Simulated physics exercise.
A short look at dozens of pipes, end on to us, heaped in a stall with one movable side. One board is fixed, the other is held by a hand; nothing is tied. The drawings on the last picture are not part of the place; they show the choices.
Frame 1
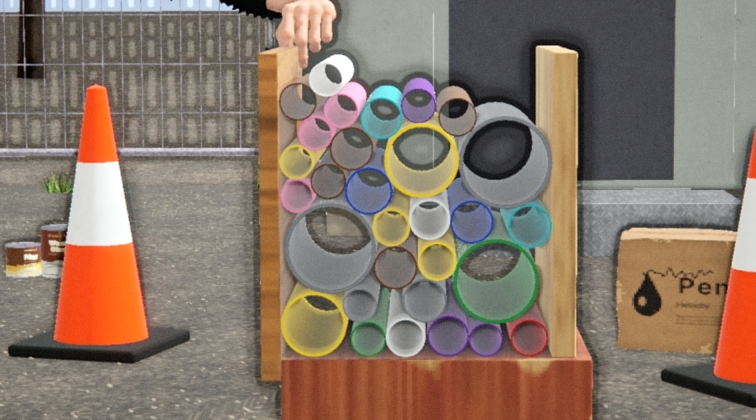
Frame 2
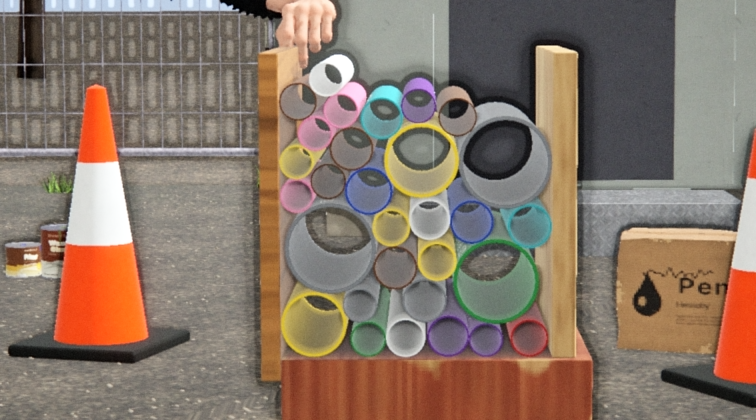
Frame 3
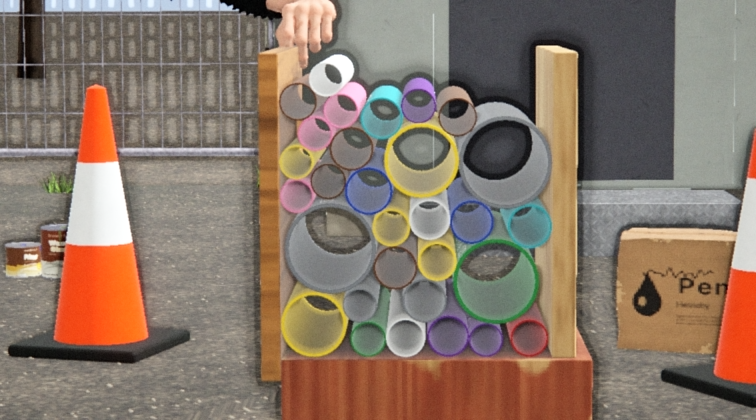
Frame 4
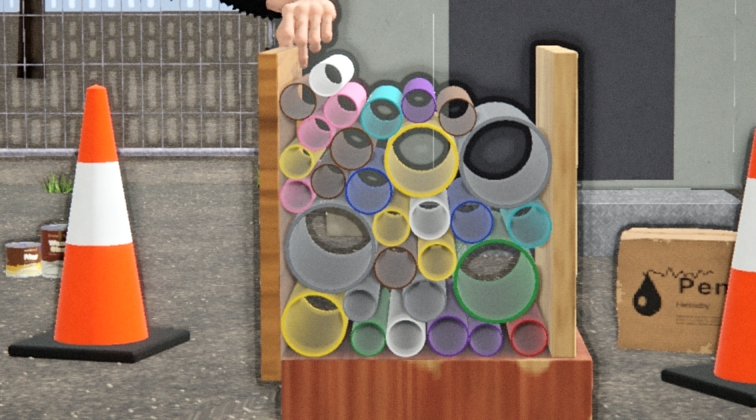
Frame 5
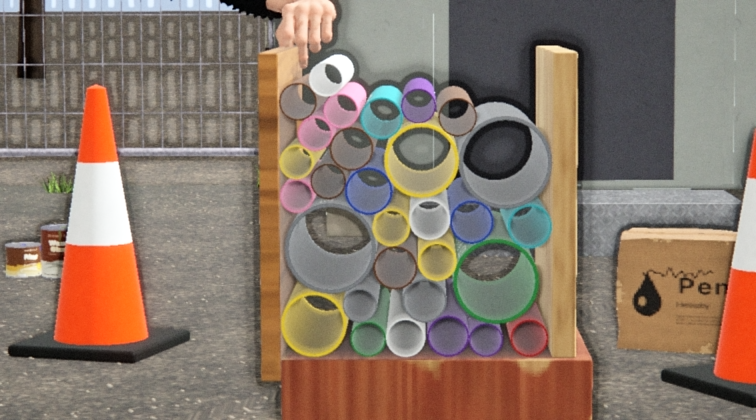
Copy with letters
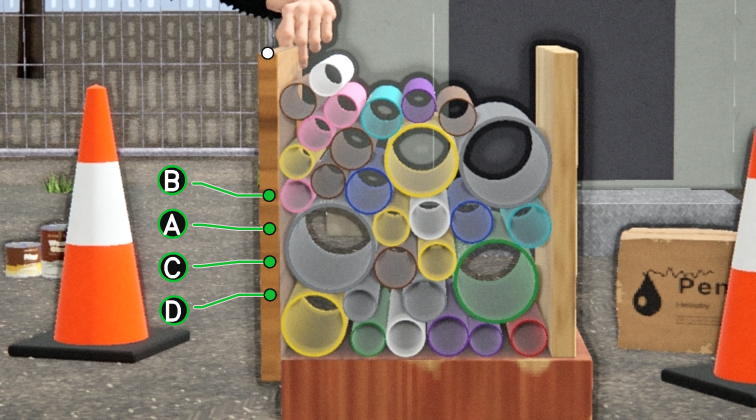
The video shows dozens of colourful pipes of different sizes heaped between two upright wooden boards, with a hand at the top of the left board and traffic cones on either side. Nothing visibly moves.
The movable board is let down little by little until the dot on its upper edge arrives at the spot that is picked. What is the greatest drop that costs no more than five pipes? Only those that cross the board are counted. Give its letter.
At most to B.
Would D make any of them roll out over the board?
Yes, at D.
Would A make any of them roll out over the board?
Yes, at A.
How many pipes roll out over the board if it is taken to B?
The count is five.
On the marked copy, A at (270, 229); B at (269, 196); C at (270, 262); D at (270, 295); the white dot at (268, 53).
With B. Early on, top of the board (279, 122).
Further on, top of the board (280, 195).
At the end, top of the board (280, 195), five out over the board.
As for the rest, A more than five out over the board; C more than five out over the board; D more than five out over the board.
